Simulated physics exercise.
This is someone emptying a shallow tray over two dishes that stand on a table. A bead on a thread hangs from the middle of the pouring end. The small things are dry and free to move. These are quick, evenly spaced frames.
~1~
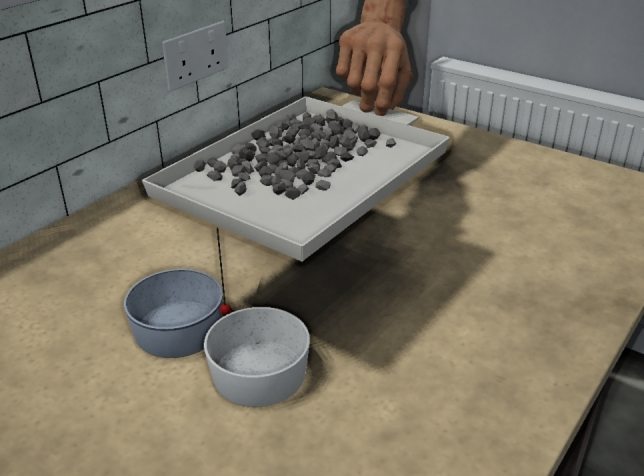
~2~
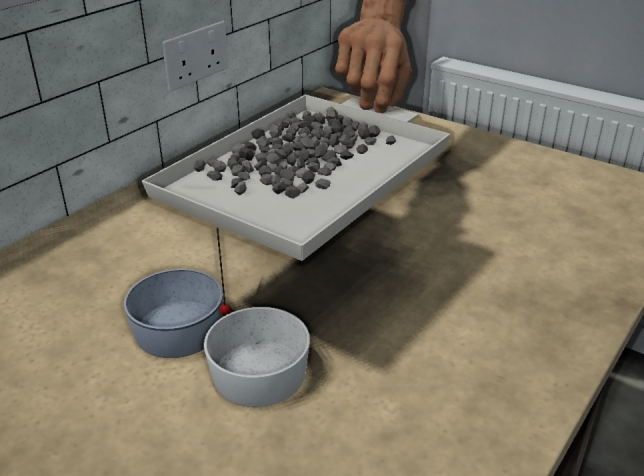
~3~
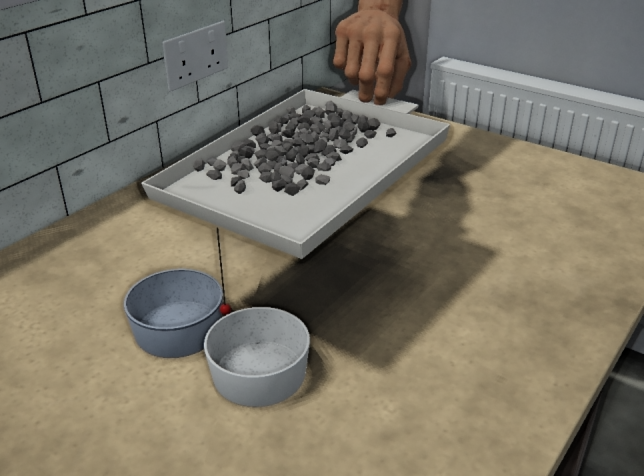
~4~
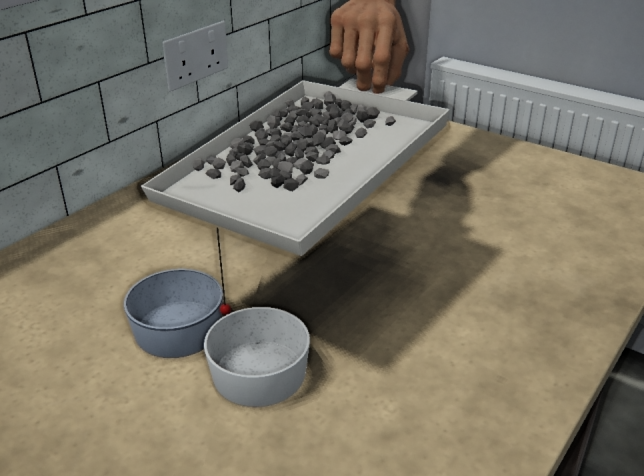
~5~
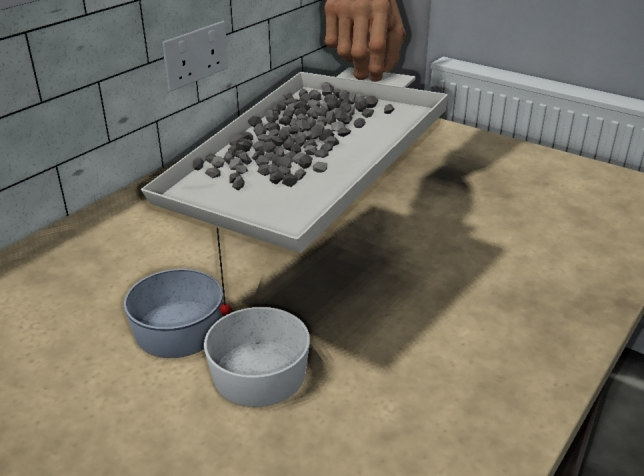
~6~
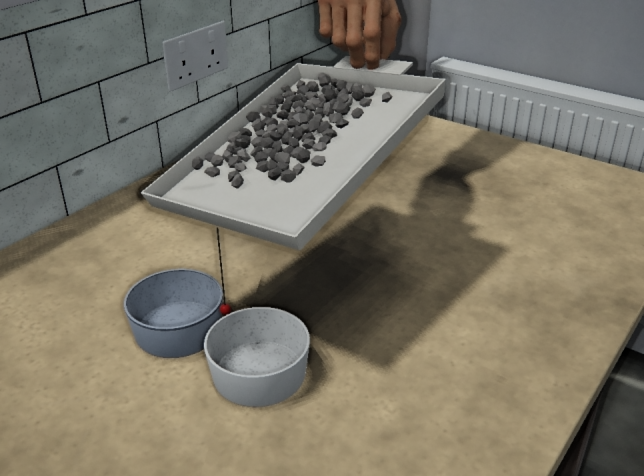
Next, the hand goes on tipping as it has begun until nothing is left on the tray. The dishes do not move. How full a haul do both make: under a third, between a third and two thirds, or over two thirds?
Together they catch more than two thirds.
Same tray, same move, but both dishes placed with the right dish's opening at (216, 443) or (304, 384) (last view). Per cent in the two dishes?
Roughly 0 per cent, and 10 per cent.
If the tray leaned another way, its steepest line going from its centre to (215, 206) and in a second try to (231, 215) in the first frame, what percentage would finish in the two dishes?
First some 60, then 30 per cent.
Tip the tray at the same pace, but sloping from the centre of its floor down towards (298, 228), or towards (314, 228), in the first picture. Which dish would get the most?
First the right one, then the dish on the right.
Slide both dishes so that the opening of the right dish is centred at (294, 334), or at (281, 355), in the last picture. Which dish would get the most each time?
First the dish on the left, then the left-hand dish.
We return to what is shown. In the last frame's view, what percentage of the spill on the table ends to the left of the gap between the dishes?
It comes to 100 per cent or so.
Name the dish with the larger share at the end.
More ends in the dish on the left.
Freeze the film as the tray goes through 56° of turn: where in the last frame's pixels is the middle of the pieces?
At about (199, 161).
Soon, tray tipped steeply; all on the tray.
A while on, tray tipped right over; about a quarter on the tray; about two thirds in the left dish; a small part outside both; a small part in the air.
Towards the end, tray tipped past a quarter turn; most in the left dish; a small part outside both.
Finally, tray tipped past a quarter turn; none in the right dish; most in the left dish; a small part outside both.
